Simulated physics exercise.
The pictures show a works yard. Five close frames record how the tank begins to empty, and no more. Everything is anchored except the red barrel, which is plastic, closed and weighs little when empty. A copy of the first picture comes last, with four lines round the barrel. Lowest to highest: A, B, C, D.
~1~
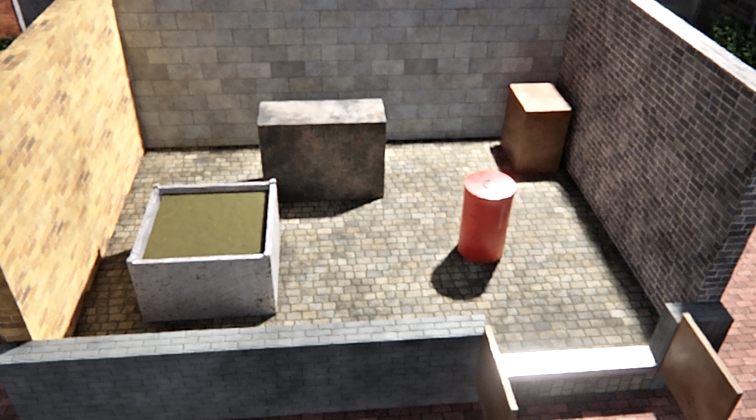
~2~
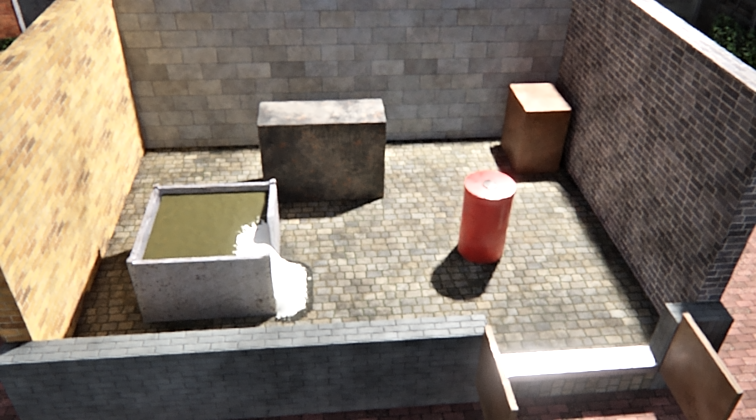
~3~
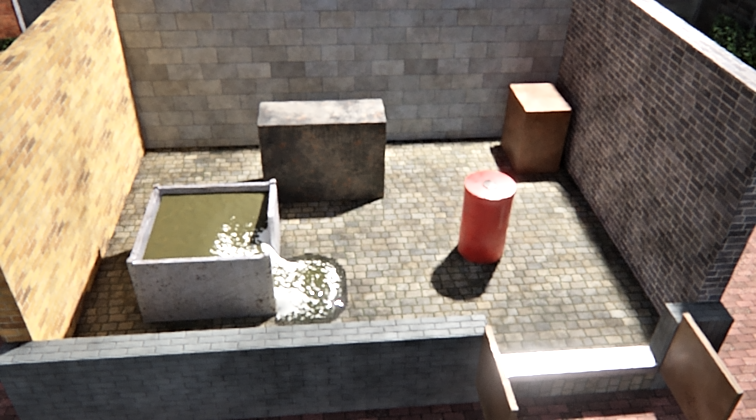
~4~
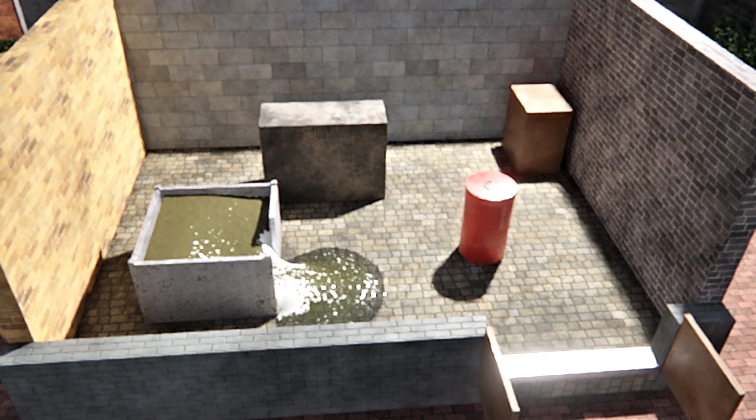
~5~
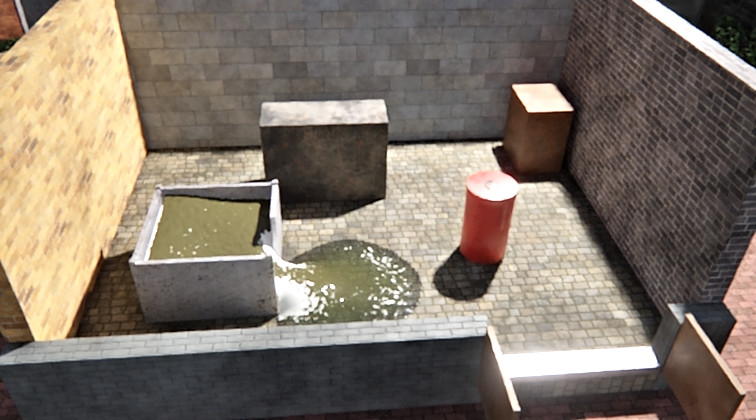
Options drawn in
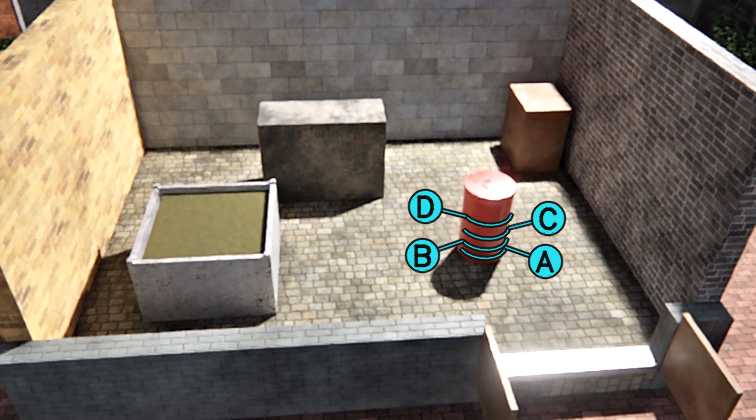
Murky water pouring from the right side of a square concrete tank, foaming and spreading rightward across a walled, paved yard.
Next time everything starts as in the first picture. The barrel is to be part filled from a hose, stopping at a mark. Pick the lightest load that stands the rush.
Level B just does it.
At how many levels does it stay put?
Three of the four.
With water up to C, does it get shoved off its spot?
No, that is safe.
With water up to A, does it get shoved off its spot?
Yes.
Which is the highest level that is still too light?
A.
On the marked copy, A at (487, 258); B at (488, 250); C at (490, 238); D at (492, 225); from the bottom up A, B, C, D.
For level A, it is pushed about its own width away.
For level B, it does not move.
For level C, it does not move.
For level D, it does not move.
